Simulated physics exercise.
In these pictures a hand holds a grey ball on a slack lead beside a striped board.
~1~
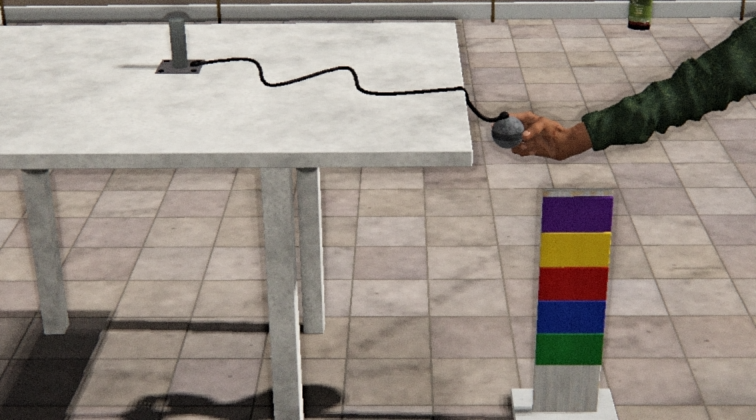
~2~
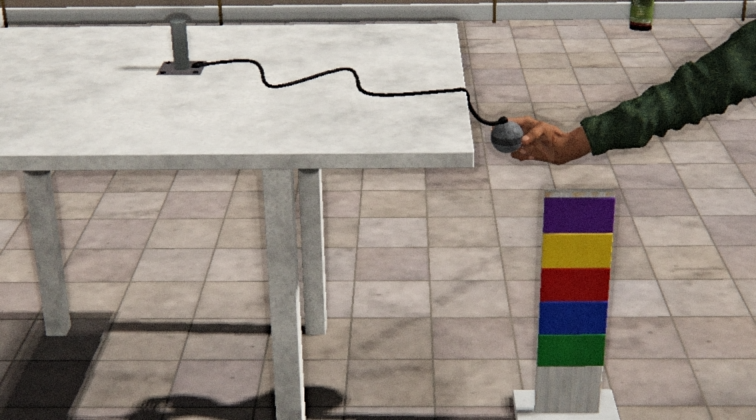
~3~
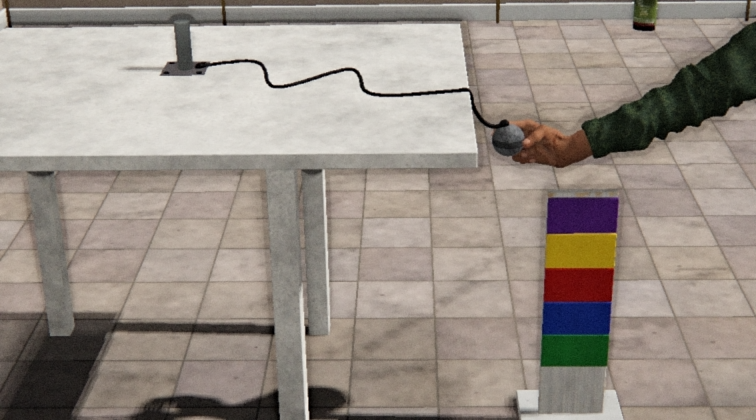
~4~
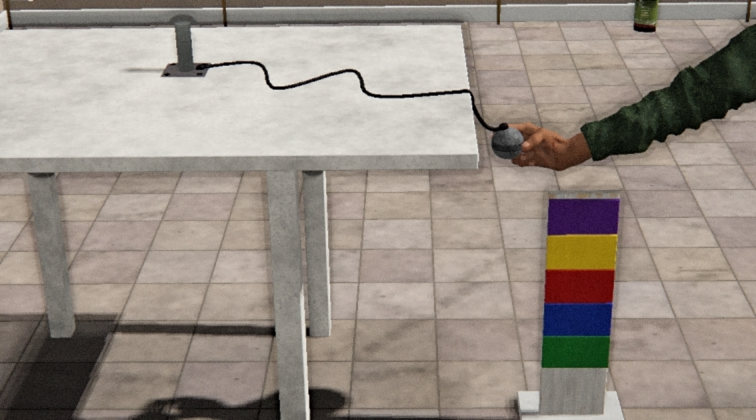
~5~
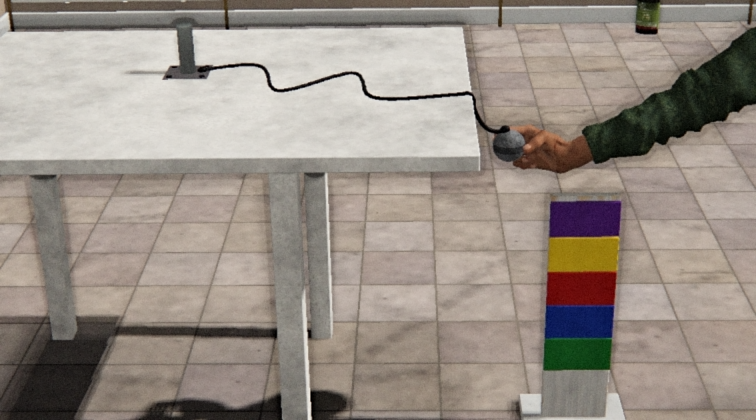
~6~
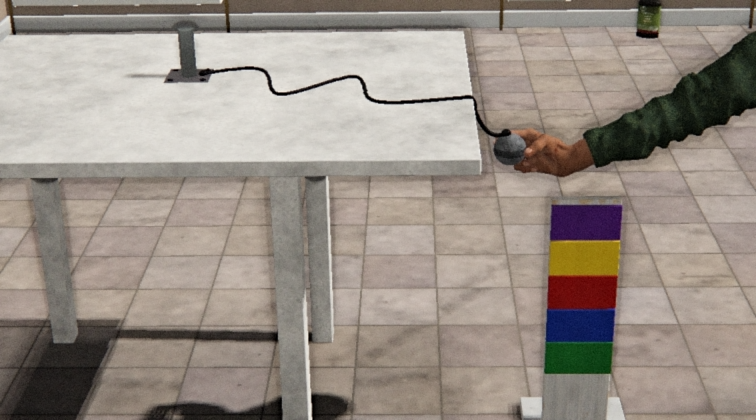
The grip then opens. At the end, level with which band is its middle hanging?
Level with red.
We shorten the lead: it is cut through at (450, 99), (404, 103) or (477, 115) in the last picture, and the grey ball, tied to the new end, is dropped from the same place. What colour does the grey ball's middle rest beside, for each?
First try: Purple; second try: Above them all; third try: Yellow.
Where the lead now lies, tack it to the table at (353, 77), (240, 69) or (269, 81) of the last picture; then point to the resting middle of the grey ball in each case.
(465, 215), (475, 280), (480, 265).
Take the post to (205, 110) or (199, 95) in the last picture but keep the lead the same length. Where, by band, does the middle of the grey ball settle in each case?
Try one - blue; try two - blue.
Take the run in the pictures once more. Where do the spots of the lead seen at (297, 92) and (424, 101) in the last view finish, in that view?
At (361, 84), then (473, 181).
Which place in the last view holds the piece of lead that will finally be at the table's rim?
In the last picture it is at roughly (365, 89).
Soon after, ball near (441, 273); level with red.
After that, ball near (483, 290); level with red.
In the end, ball near (472, 290); level with red. Its centre hangs level with the red band.
